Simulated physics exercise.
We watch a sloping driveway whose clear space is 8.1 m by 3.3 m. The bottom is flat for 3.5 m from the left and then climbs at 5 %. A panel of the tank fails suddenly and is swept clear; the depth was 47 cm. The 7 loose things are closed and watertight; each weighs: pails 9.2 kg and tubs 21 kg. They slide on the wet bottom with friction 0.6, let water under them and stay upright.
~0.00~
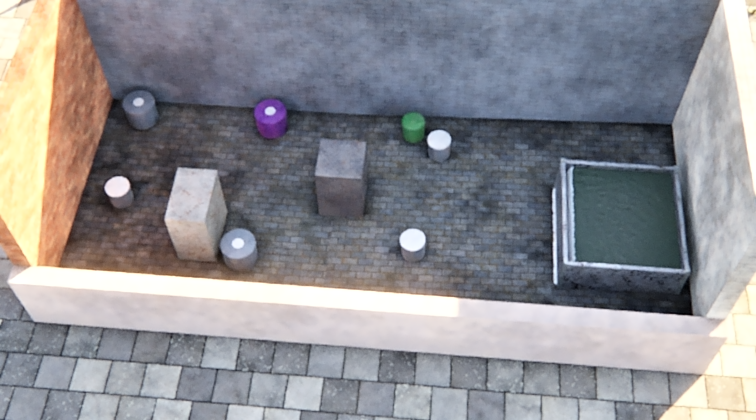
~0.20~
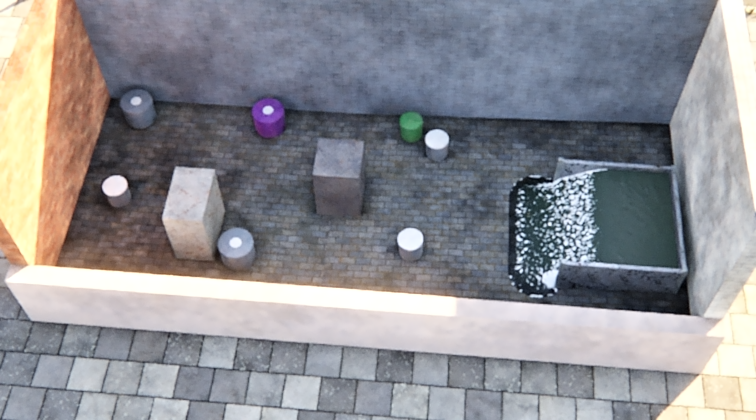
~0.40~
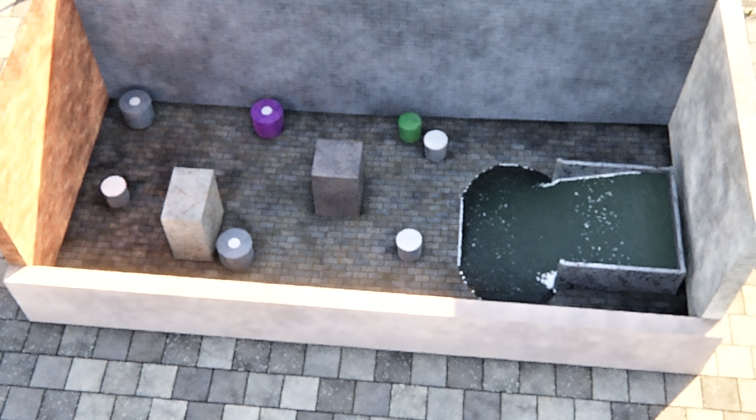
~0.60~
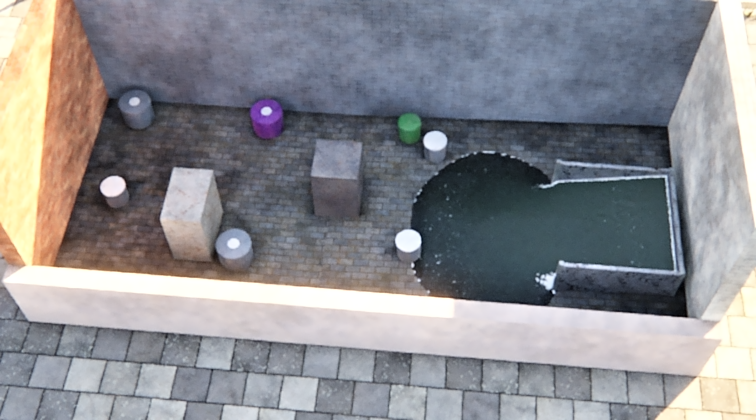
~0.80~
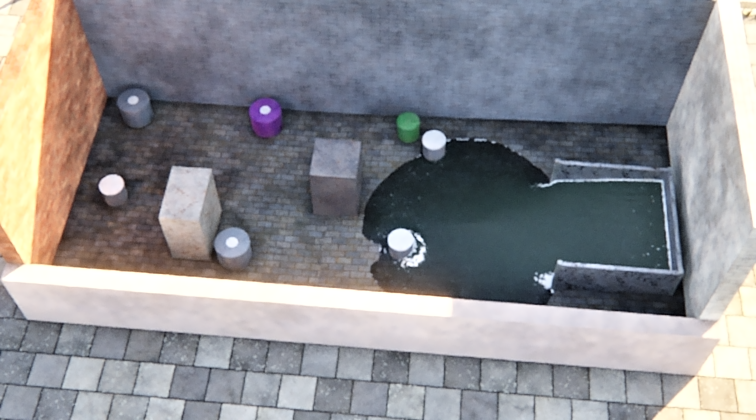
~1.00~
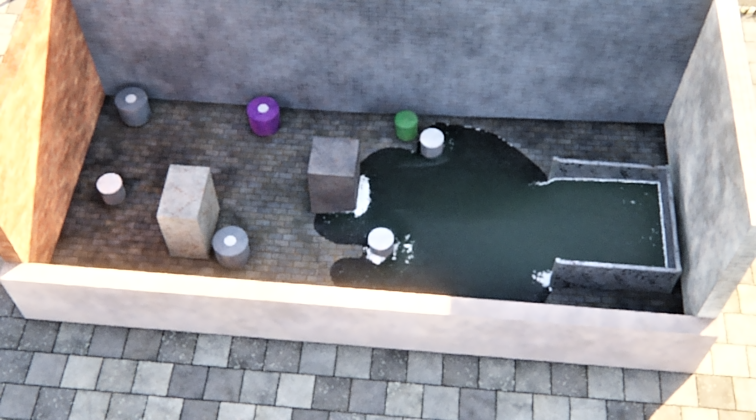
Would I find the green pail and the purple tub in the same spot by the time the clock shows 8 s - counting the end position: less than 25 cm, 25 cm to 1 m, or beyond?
The green pail barely shifts, the purple tub moves a short way.
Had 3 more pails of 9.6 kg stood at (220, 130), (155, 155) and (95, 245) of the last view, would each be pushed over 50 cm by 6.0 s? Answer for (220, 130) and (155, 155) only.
In that order: Under, short of it.
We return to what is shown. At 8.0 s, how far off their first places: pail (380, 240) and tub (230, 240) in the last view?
In turn: 400 cm, 20 cm.
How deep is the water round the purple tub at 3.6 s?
About 8 cm.
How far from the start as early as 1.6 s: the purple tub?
About 0 cm.
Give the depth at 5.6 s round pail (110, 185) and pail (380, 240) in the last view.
Roughly 10 and 7 cm.
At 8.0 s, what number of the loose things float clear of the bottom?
At that moment 0.
After 1.6 s the green pail is near (407, 119), 0.0 m from its start, aground; the purple tub is near (263, 109), 0.0 m from its start, aground; 0 afloat.
After 3.6 s the green pail is near (405, 118), 0.0 m from its start, aground; the purple tub is near (236, 118), 0.4 m from its start, aground; 0 afloat.
After 5.6 s the green pail is near (405, 118), 0.0 m from its start, aground; the purple tub is near (236, 118), 0.4 m from its start, aground; 1 afloat.
After 8.0 s the green pail is near (405, 118), 0.0 m from its start, aground; the purple tub is near (237, 118), 0.4 m from its start, aground; 0 afloat.
